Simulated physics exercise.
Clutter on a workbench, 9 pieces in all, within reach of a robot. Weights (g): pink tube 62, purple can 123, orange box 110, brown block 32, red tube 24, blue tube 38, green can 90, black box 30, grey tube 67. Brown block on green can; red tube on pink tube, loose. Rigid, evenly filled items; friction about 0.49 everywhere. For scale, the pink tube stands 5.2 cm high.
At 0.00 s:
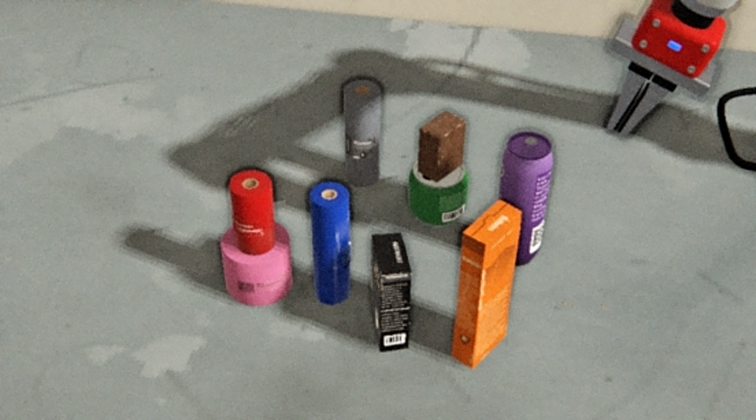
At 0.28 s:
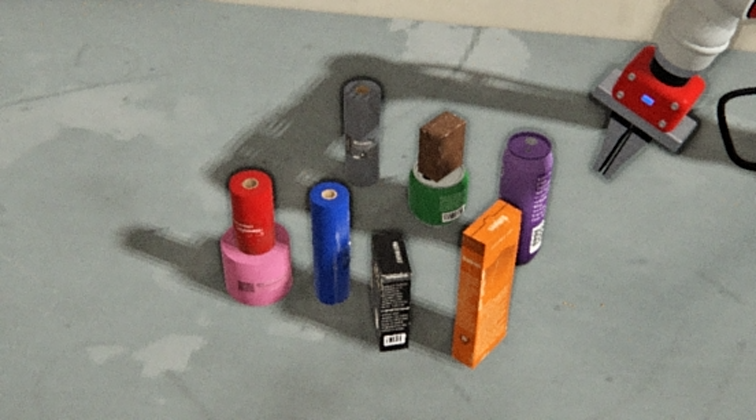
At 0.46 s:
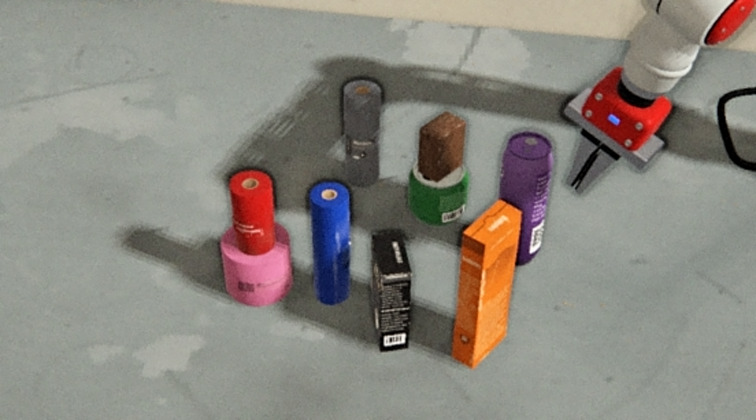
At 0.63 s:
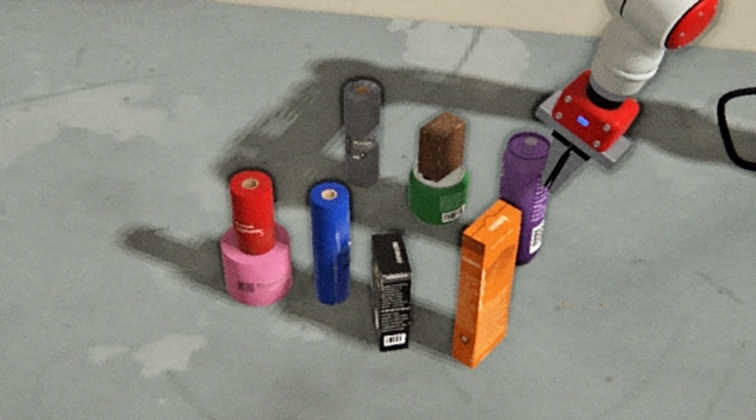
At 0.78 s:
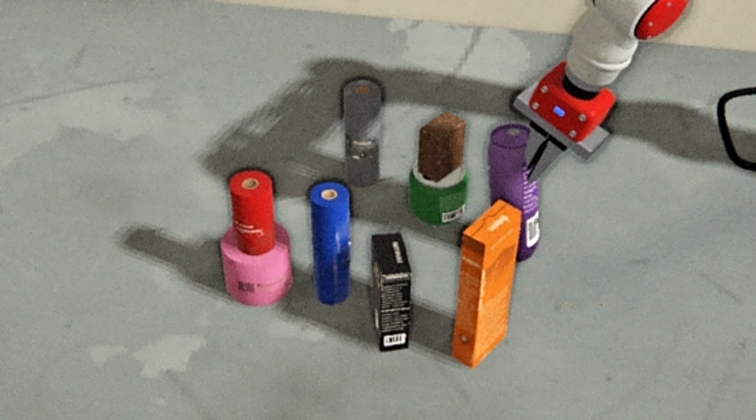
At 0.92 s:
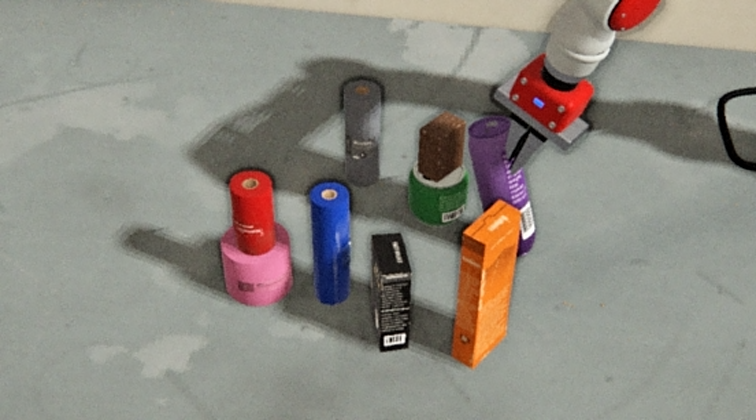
A robot arm lowered its gripper from the upper right toward a cluster of objects on a grey surface, then pushed the purple can, tilting it leftward while the other things stayed still.
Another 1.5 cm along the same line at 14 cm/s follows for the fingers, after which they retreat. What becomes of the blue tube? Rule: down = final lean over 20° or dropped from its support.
It shrugs off the nudge.
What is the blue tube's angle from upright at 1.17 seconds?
0 degrees or so off vertical.
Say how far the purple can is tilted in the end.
Roughly 30 degrees.
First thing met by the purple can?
The brown block.
Around 1.17 s, brown block and purple can touch at 1.03 s; off upright purple can 30°, brown block 6°.
Around 1.47 s, off upright purple can 30°, brown block 6°.
Around 1.92 s, off upright purple can 30°, brown block 6°.
At rest, past 20° or fallen, purple can. Standing, orange box, green can, grey tube, black box, blue tube, pink tube, brown block and red tube.
